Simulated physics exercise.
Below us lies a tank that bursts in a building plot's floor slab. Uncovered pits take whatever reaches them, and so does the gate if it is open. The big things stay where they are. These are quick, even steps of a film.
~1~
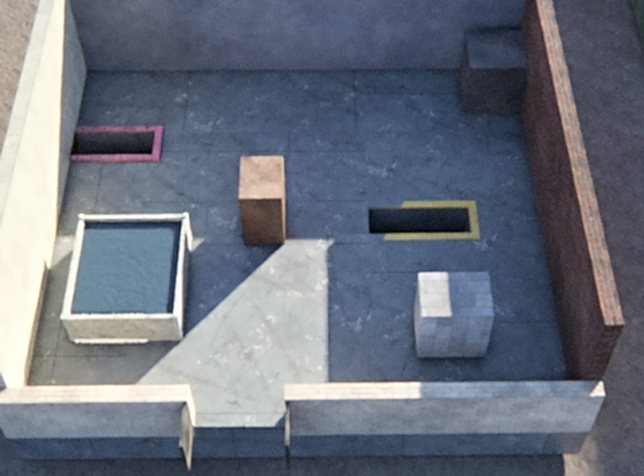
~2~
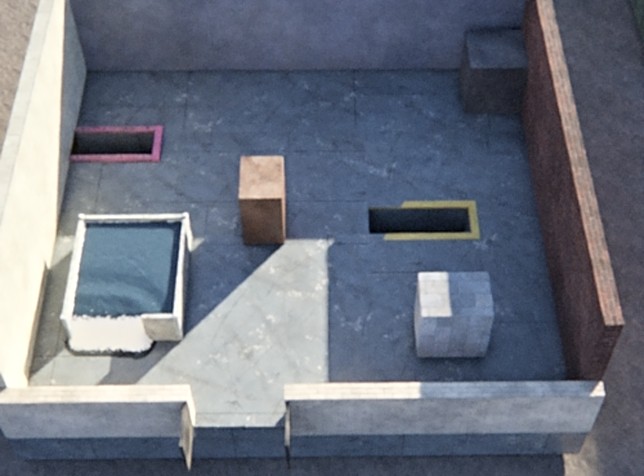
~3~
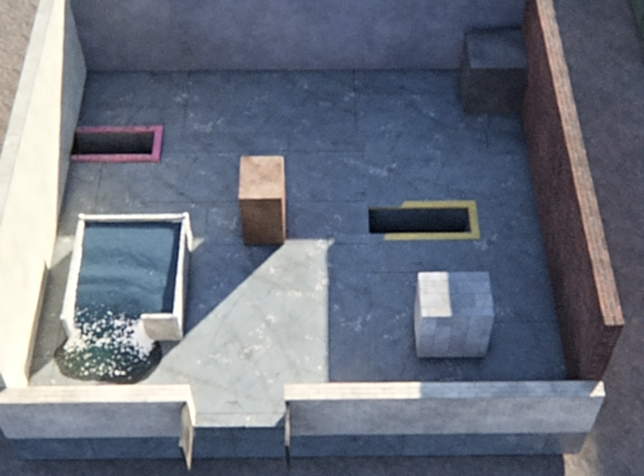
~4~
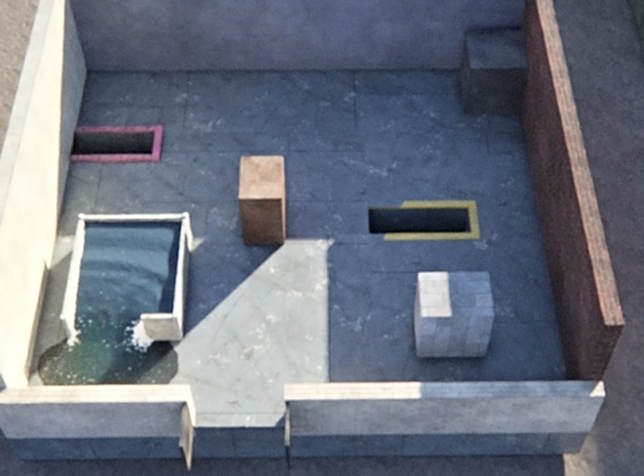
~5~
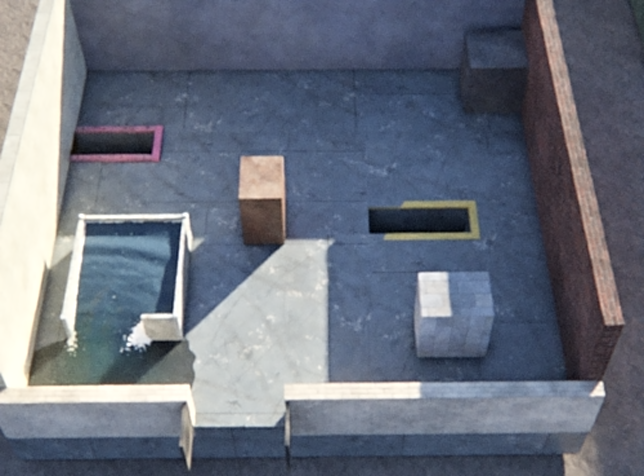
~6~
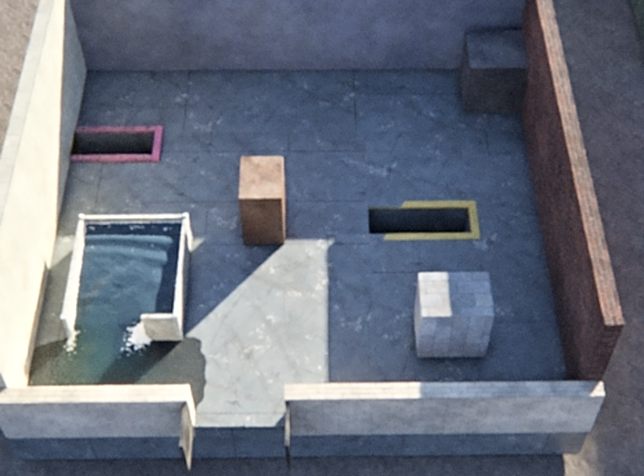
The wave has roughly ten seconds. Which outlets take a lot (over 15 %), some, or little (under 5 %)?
The gate takes from 5 to 15 %; the pink pit takes from 5 to 15 %; the yellow pit takes from 5 to 15 %.
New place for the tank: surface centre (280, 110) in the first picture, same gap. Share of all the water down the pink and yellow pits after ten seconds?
Roughly, in per cent: Pink 0, yellow 14.
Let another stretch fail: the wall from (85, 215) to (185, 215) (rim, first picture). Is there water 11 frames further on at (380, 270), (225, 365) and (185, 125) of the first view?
In turn: Free of water, not flooded, covered.
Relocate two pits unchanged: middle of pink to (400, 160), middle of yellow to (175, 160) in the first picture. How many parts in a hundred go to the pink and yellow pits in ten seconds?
Per cent: Pink 0, yellow 6.
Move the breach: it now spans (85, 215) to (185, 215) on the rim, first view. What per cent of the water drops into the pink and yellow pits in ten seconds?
Roughly, in per cent: Pink 35, yellow 4.
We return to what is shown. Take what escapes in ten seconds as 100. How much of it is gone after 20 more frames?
Some 20 per cent.
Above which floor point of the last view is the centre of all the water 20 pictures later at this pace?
I would point to (155, 326).
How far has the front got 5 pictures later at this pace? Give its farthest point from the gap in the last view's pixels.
Roughly at (265, 410).
A moment on, water covers 5 % of the floor; the gate 0 %, the pink pit 0 %, the yellow pit 0 %.
Next, water covers 15 % of the floor; the gate 1 %, the pink pit 0 %, the yellow pit 0 %.
Then, water covers 30 % of the floor; the gate 3 %, the pink pit 2 %, the yellow pit 0 %.
Later, water covers 40 % of the floor; the gate 6 %, the pink pit 9 %, the yellow pit 3 %.
In the end, water covers 55 % of the floor; the gate 9 %, the pink pit 10 %, the yellow pit 9 %.
